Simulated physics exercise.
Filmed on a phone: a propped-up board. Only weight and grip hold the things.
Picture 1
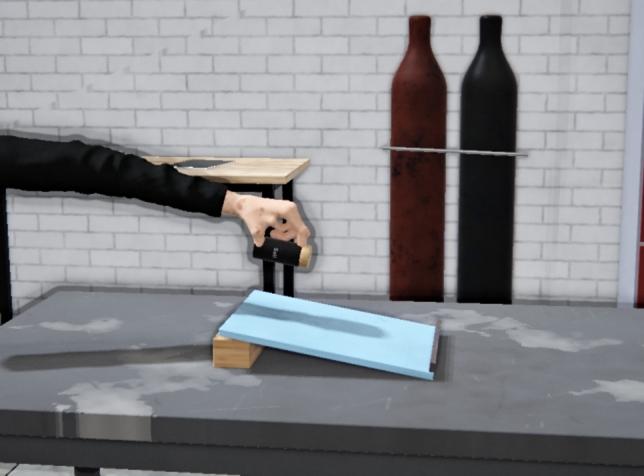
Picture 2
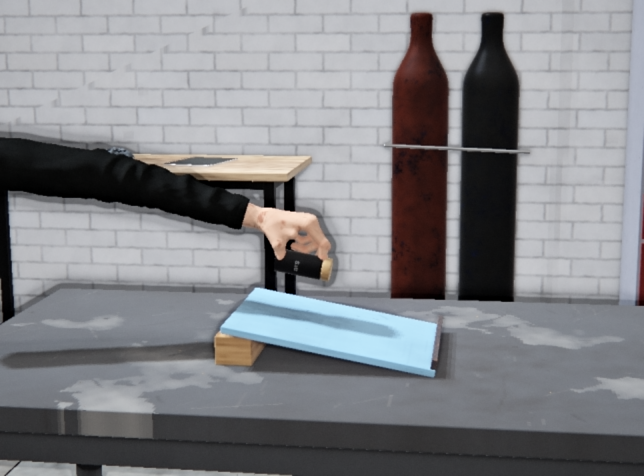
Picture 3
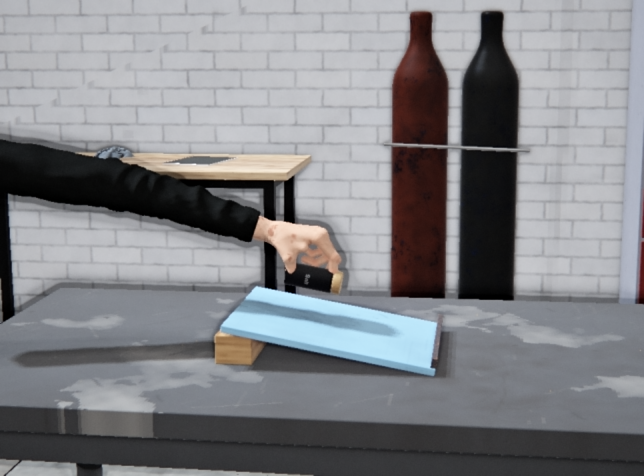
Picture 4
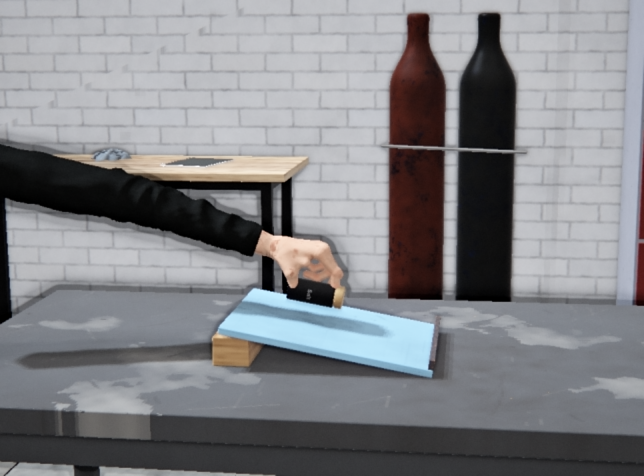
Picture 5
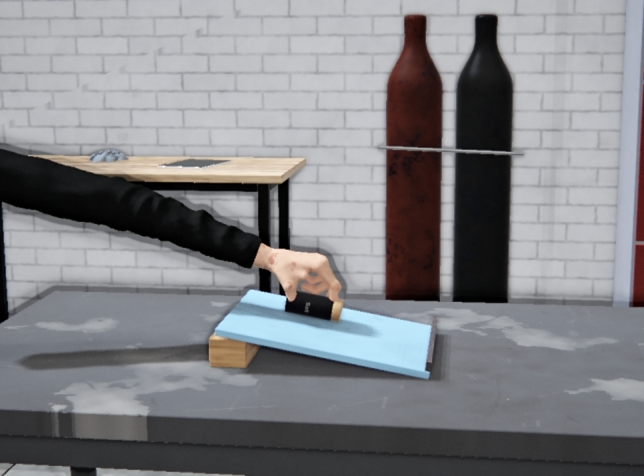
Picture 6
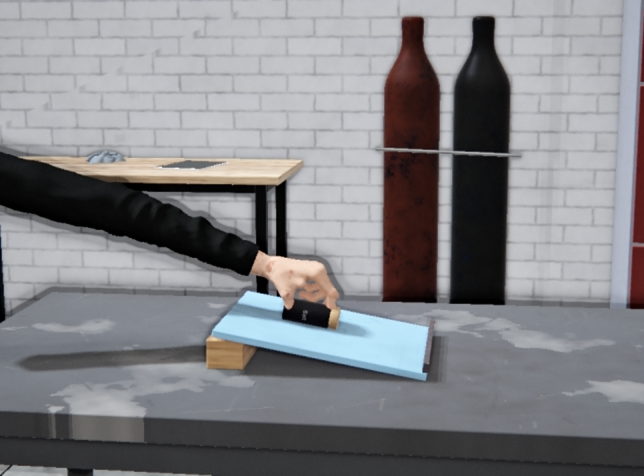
A hand in a black sleeve, holding a small black shaker on its side, moves right and down above a light blue board propped on a wooden block. It lowers the shaker closer to the sloping surface, then sets it down on the board and keeps its fingers around it.
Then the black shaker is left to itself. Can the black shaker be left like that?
In the end the black shaker stays where it is put.
Then, 0.20 s on from there, no change.
Then, 0.50 s on from there, black shaker resting near (312, 314).
In the end, it is unmoved. At the end, from the last picture's camera, black shaker near (312, 314). The black shaker keeps its place.
